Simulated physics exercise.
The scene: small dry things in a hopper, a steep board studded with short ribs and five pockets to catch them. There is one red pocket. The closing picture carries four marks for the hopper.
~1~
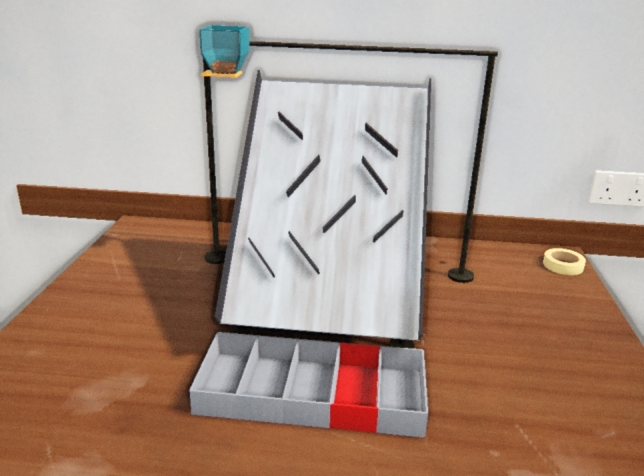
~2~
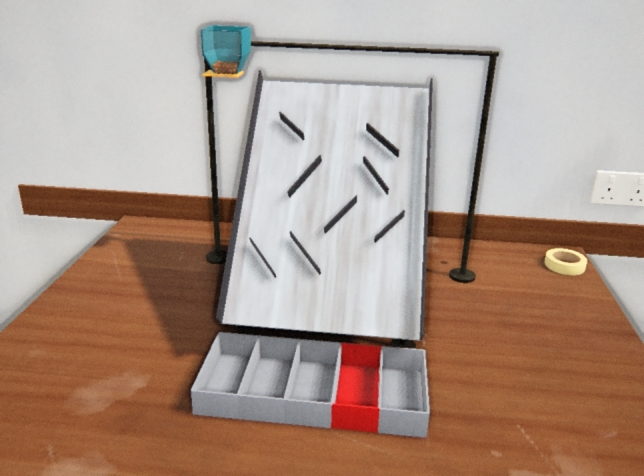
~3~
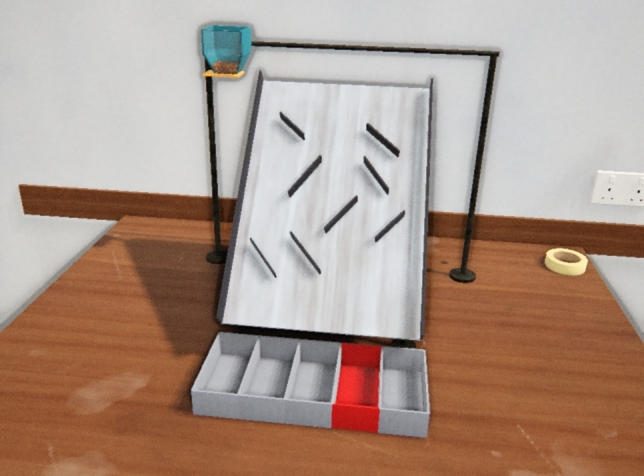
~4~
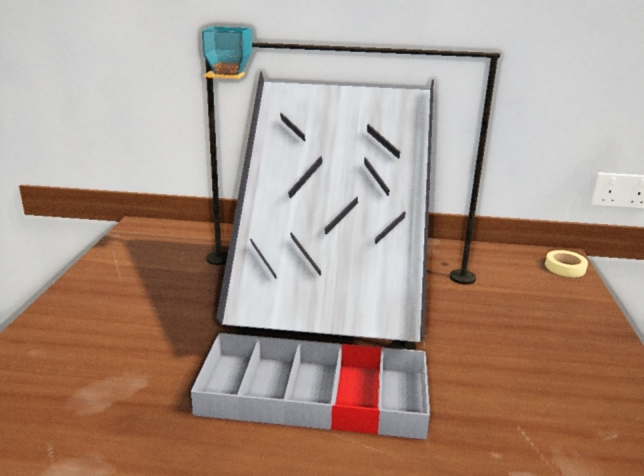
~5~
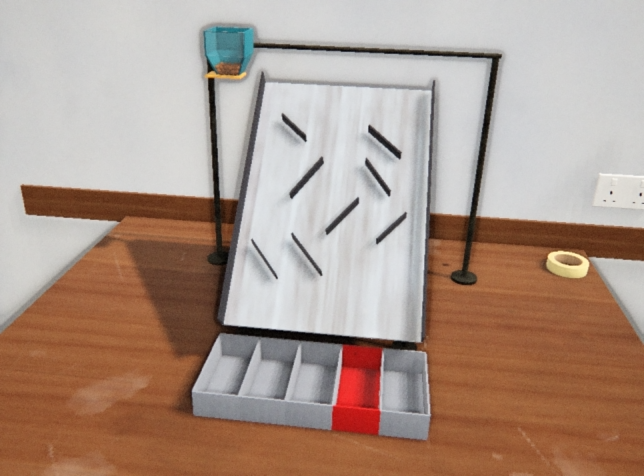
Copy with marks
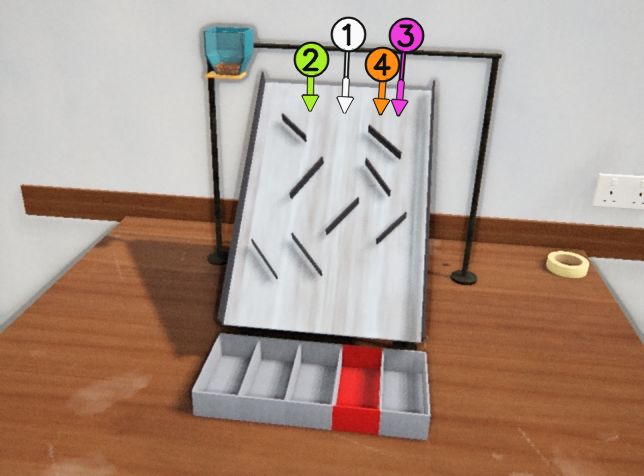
We see a teal hopper with small brown contents above the upper left of a steep, pale board with dark slanted ribs, and five pockets below, one of them red. Nothing appears to move apart from a very slight shift of the view.
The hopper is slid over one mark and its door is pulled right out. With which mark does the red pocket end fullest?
Go for 1.
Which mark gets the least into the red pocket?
That would be 3.
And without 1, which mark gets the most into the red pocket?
The answer is 2.
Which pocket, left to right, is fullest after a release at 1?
The fourth from the left.
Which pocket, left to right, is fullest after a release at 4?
It is the fifth one.
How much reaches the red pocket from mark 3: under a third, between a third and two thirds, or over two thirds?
Under a third.
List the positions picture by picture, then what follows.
In the first frame, hopper (226, 68), cereal balls, door shut.
In the second frame, ribs (279, 112) to (303, 134), (367, 123) to (399, 151), (288, 192) to (320, 155).
In the third frame, ribs (364, 156) to (389, 189), (325, 228) to (357, 195), (376, 237) to (405, 210).
In the fourth frame, ribs (250, 239) to (275, 274), (291, 232) to (320, 271).
In the fifth frame, red pocket (356, 418), number 4 of 5 from the left.
On the marked copy, mark 1 meets the board at (344, 107); mark 2 meets the board at (310, 105); mark 3 meets the board at (398, 109); mark 4 meets the board at (380, 108).
With 1, roughly two thirds in the red pocket, roughly a third in other pockets.
With 2, roughly a third in the red pocket, roughly two thirds in other pockets.
With 3, just a few in the red pocket, the larger part in other pockets, about a tenth outside the box.
With 4, about a tenth in the red pocket, the larger part in other pockets, about a tenth outside the box.
